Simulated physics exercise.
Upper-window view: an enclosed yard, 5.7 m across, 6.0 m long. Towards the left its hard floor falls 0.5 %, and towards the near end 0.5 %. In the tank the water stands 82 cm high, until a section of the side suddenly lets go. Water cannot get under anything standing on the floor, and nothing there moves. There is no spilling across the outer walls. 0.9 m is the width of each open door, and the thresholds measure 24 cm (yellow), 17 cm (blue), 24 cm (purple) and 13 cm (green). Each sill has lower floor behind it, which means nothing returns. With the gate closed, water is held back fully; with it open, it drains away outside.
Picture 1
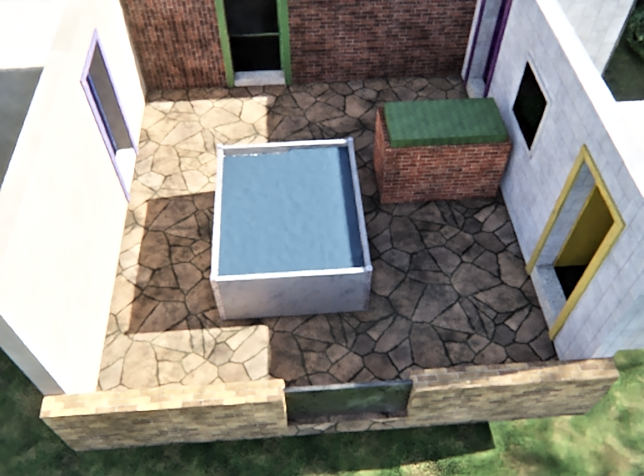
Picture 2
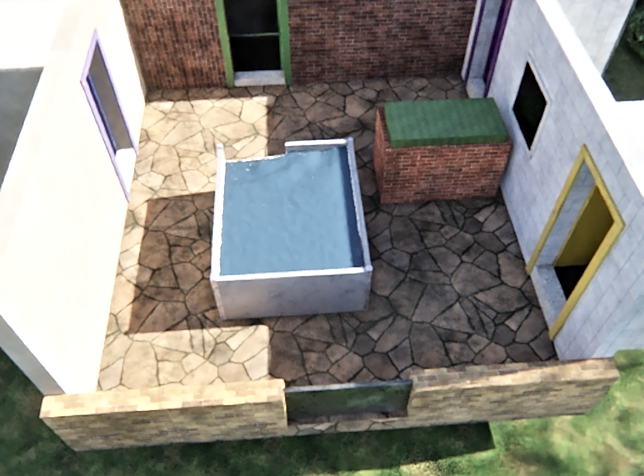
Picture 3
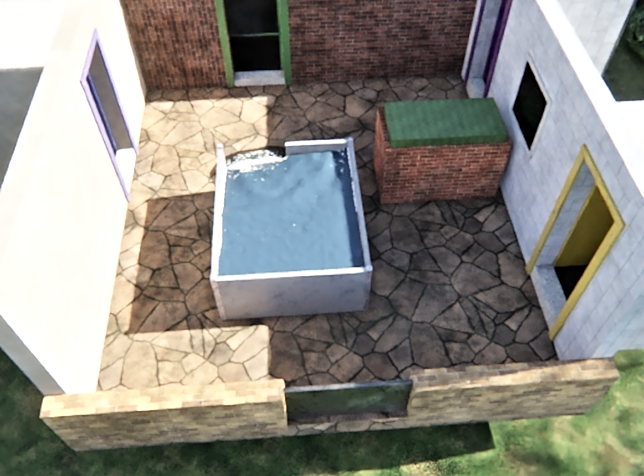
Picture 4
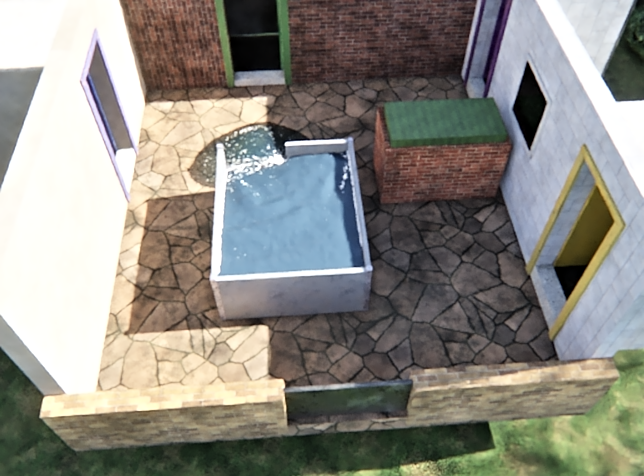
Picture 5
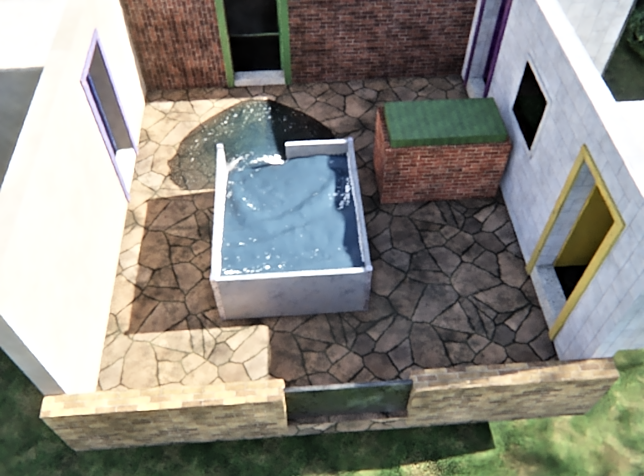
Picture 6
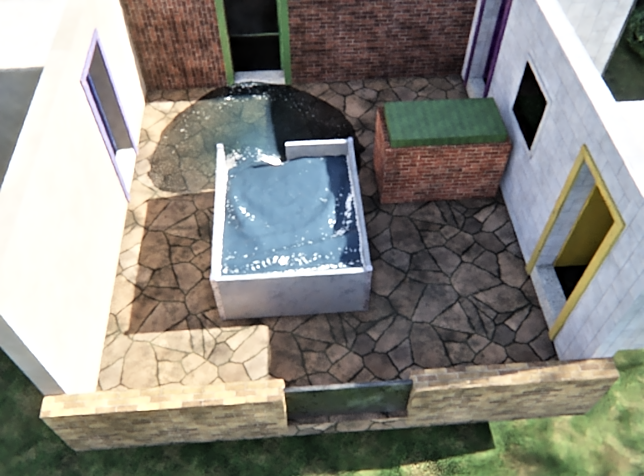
The clip opens on a walled stone-paved yard seen from above, with a pale tank of still blue water beside a green-topped brick block. A gap appears in the tank's far wall, towards the left, and water pours out, spreading across the paving in a widening rounded sheet while the tank's surface churns.
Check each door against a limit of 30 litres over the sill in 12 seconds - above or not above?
For the yellow door I'd say within the limit, for the blue door I'd say within the limit, for the purple door I'd say within the limit, for the green door I'd say above the limit.
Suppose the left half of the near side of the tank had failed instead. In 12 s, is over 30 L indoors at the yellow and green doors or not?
Against that limit: Yellow under, green below.
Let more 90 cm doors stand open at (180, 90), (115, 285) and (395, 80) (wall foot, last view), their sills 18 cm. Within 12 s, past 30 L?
Taking them in order, the first gets enough, the second too little and the third too little.
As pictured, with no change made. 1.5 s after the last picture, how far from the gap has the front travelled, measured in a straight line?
Some 4.4 m out.
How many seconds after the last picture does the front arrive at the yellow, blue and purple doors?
Yellow = 3.6 s, blue = 0.2 s, purple = 1.6 s.
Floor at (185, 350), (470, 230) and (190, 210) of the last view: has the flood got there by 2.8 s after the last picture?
Respectively: Was missed, was missed, got hit.
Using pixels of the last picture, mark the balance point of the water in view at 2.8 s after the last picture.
Centre: Approx. (274, 176) px.
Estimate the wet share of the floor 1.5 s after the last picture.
Covered: Roughly 35 %.
Then, 0.7 s after the last picture water covers 30 % of the floor and is deepest (51 cm) near (147, 94); yellow door not reached, blue door 8 cm at the sill, 0 L in, purple door not reached, green door 26 cm at the sill, 80 L in.
Then, 1.5 s after the last picture water covers 35 % of the floor and is deepest (44 cm) near (218, 91); yellow door not reached, blue door 5 cm at the sill, 0 L in, purple door not reached, green door 34 cm at the sill, 210 L in.
Then, 2.8 s after the last picture water covers 50 % of the floor and is deepest (28 cm) near (247, 185); yellow door not reached, blue door 15 cm at the sill, 0 L in, purple door 16 cm at the sill, 0 L in, green door 26 cm at the sill, 335 L in.
Then, 6.3 s after the last picture water covers 80 % of the floor and is deepest (18 cm) near (237, 130); yellow door 1 cm at the sill, 0 L in, blue door 12 cm at the sill, 0 L in, purple door 15 cm at the sill, 0 L in, green door 16 cm at the sill, 425 L in.
Then, 11.3 s after the last picture water covers 100 % of the floor and is deepest (15 cm) near (92, 419); yellow door 9 cm at the sill, 0 L in, blue door 11 cm at the sill, 0 L in, purple door 9 cm at the sill, 0 L in, green door 9 cm at the sill, 433 L in.
